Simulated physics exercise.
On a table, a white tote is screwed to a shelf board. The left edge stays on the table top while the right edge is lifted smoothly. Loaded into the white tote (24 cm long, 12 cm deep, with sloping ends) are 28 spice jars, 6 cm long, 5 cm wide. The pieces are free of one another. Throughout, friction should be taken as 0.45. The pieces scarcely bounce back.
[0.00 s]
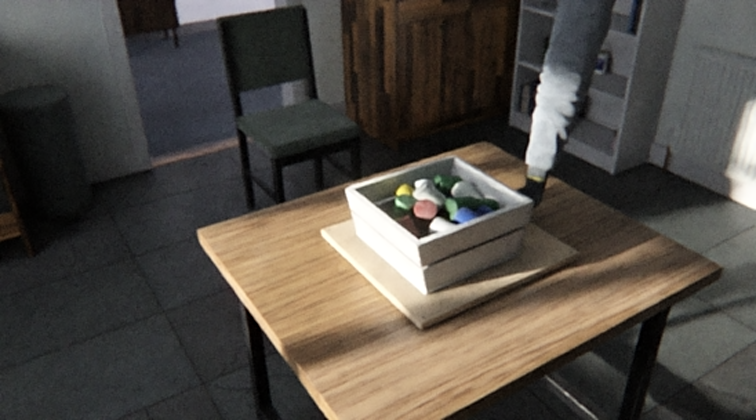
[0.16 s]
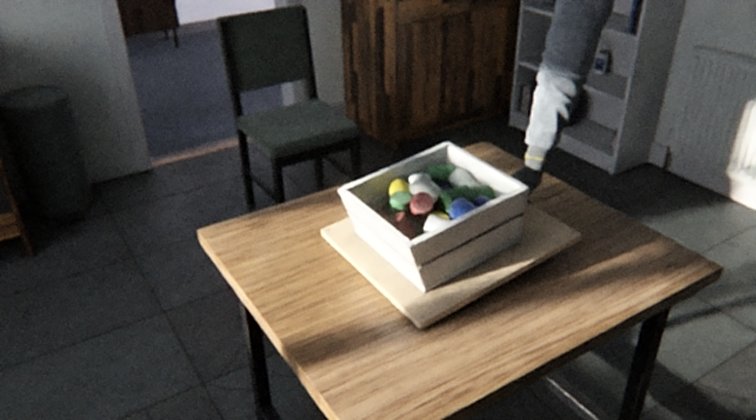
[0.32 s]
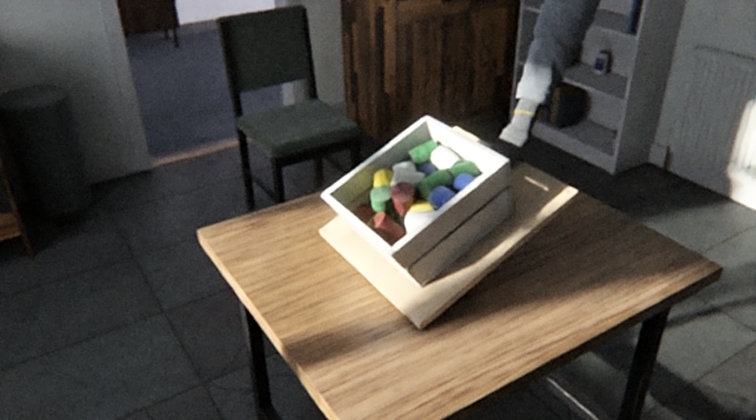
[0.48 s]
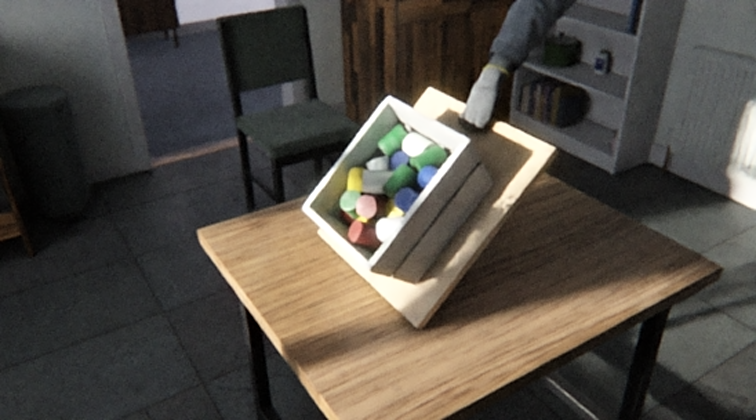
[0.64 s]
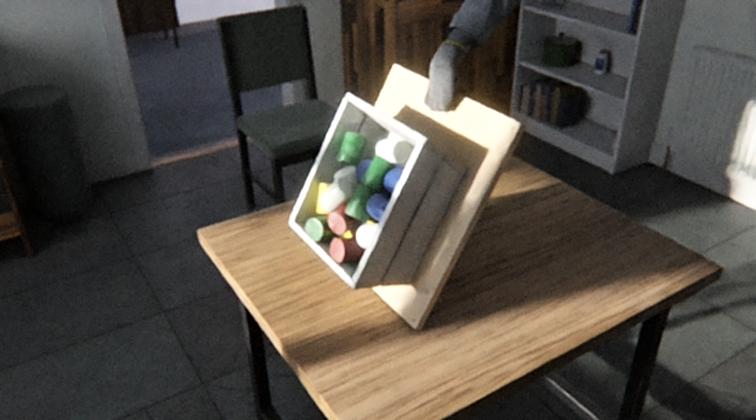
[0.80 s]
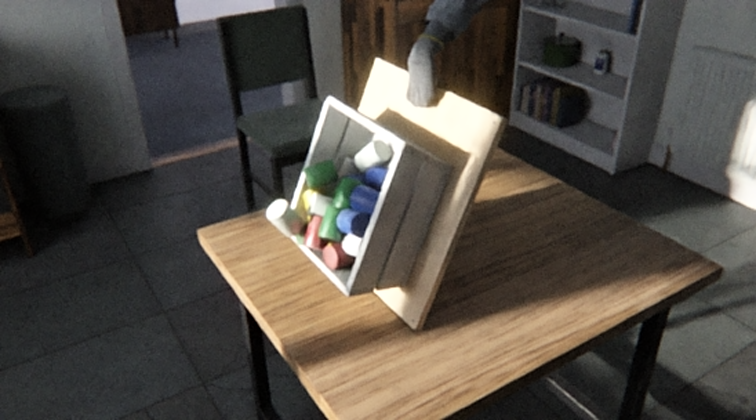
Gloved hand lifting one edge of a board on a wooden table, steeply tilting a white crate of colourful jars leftward, one jar slipping over the rim.
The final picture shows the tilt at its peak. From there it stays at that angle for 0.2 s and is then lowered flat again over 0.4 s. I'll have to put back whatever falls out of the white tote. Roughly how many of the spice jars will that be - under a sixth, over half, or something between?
I reckon it keeps between half and five sixths of its pieces.
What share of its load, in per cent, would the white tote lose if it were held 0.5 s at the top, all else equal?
The white tote would shed 30 percent of its load.
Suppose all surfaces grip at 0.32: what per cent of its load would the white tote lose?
Then the white tote sheds 30 per cent of its load.
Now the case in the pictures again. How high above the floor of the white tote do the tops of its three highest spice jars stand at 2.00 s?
I'd say some 12 cm high.
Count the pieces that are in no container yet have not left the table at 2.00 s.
The count is about 4.
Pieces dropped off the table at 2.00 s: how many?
I'd put the number around 4.
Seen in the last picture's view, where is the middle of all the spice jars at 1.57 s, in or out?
In the last picture they centre on about (416, 233).
After 0.99 s, tilt 66°; 3 of 28 out of the white tote.
After 1.23 s, tilt 26°; 8 of 28 out of the white tote.
After 1.57 s, tilt 0°; 8 of 28 out of the white tote.
Outcome (at 2.00 s), 8 of 28 out of the white tote. Asked share, 8 of 28, 29 per cent.
